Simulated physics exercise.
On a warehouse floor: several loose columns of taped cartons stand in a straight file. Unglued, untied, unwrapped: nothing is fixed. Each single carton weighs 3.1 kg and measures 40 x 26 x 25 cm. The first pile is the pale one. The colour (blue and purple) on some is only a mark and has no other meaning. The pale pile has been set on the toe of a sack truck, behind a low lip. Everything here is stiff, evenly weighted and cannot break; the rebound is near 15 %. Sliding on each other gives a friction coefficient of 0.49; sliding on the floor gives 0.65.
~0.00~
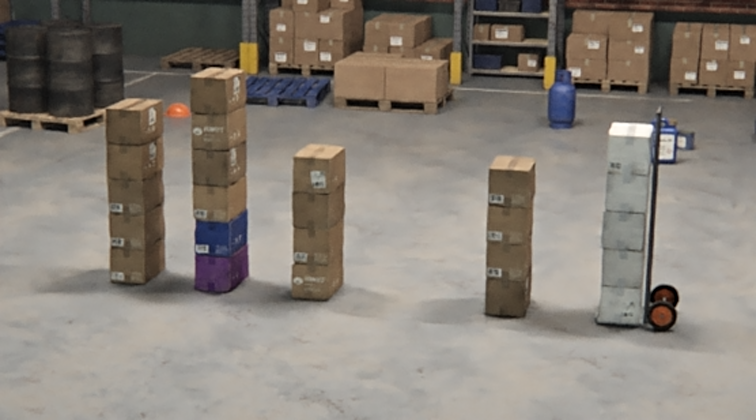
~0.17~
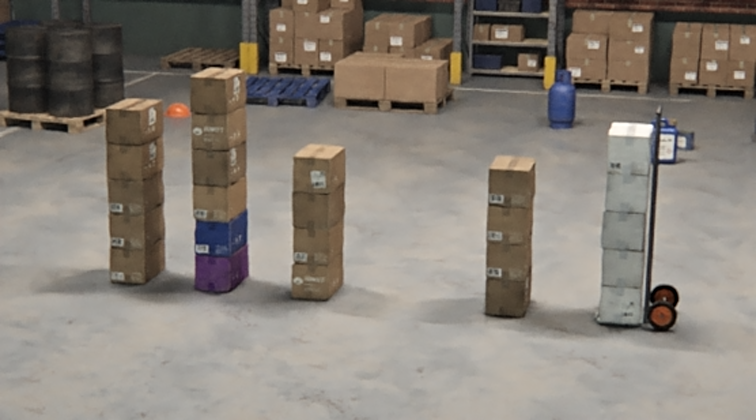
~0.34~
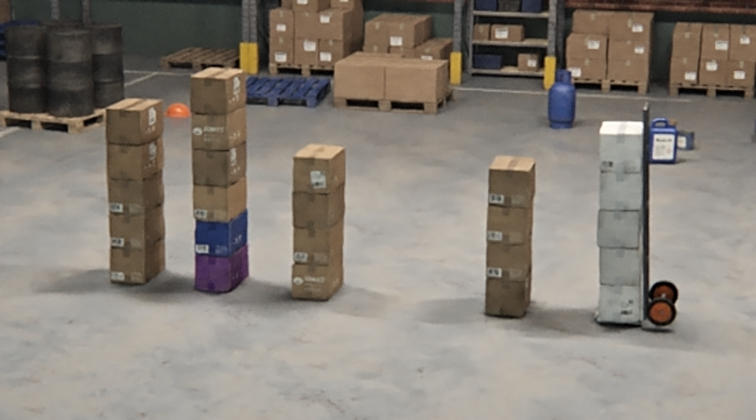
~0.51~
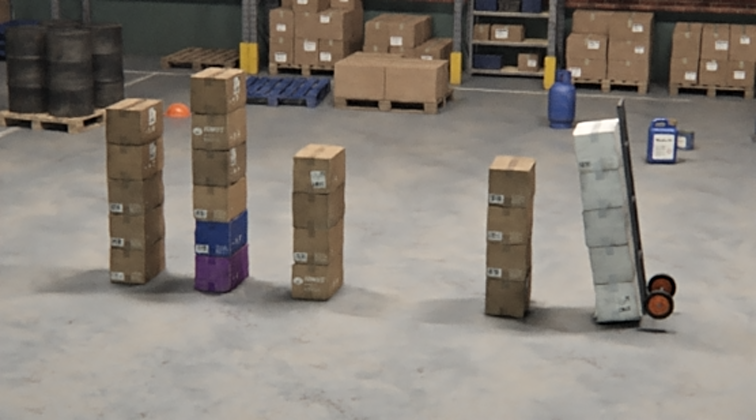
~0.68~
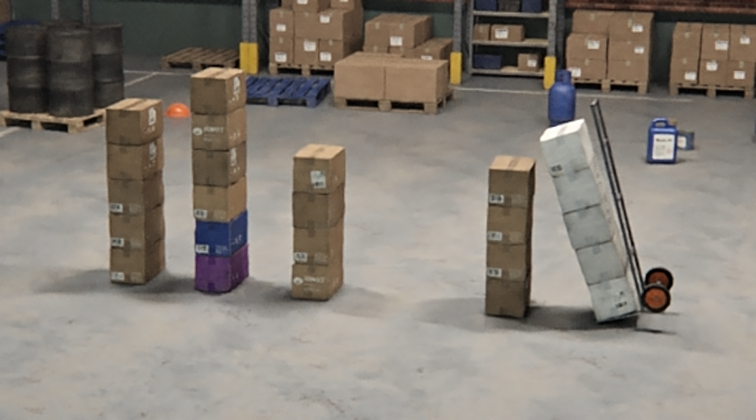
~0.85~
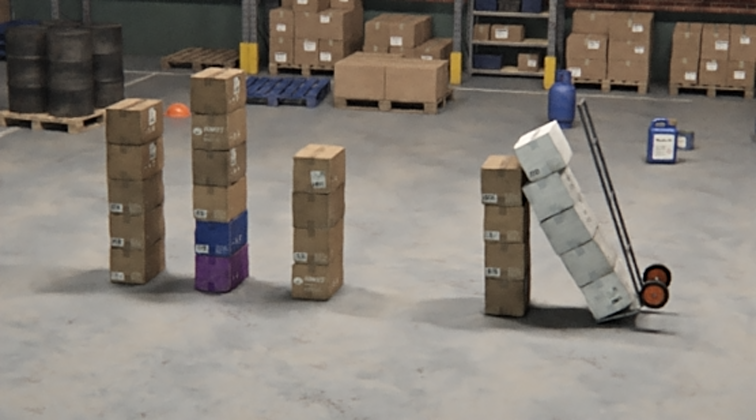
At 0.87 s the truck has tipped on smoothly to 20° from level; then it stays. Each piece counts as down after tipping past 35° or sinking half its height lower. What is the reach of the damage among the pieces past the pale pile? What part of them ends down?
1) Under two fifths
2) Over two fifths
1, under two fifths.
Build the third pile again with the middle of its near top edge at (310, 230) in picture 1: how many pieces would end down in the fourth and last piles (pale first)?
Counts down - fourth: 0; last: 0.
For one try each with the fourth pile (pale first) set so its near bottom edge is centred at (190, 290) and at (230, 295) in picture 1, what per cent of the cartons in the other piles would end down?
Try 1: 20 %; try 2: 20 %.
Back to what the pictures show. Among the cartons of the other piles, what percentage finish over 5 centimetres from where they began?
30 in a hundred.
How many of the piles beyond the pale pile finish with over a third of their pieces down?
The answer is 1.
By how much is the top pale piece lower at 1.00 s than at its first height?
Roughly 10 cm.
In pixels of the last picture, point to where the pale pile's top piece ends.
Roughly at (368, 239).
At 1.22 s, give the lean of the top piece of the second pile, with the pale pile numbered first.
About 20°.
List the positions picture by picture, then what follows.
In the first frame (places mark the middle of the side facing us), truck frame (656, 158) 0° forward; purple carton (212, 274); blue carton (212, 239); the rest undisturbed.
The second frame shows truck frame (655, 158) 0° forward; blue carton (212, 239).
The third frame shows truck frame (645, 154) 3° forward; blue carton (212, 239).
The fourth frame shows truck frame (624, 150) 10° forward, top of the pale pile leaning 10°; blue carton (212, 239); the rest undisturbed.
The fifth frame shows truck frame (603, 148) 17° forward, top of the pale pile leaning 20°; blue carton (212, 239); the rest undisturbed.
The sixth frame shows truck frame (592, 148) 20° forward, top of the pale pile leaning 30°; blue carton (212, 239); purple carton (212, 274); 2 disturbed, none down.
After 1.00 s, 3 of the pale pile down; none of the 19 other cartons down, 4 disturbed.
After 1.22 s, 5 of the pale pile down; none of the 19 other cartons down, 4 disturbed.
After 1.44 s, 5 of the pale pile down; 4 of the 19 other cartons down.
At rest (3.0 s), 5 of the pale pile down; 4 of the 19 other cartons down; blue carton unmoved; purple carton unmoved. That is 21 per cent. As the last picture would show them, middles, blue carton near (221, 231), purple carton near (222, 266).
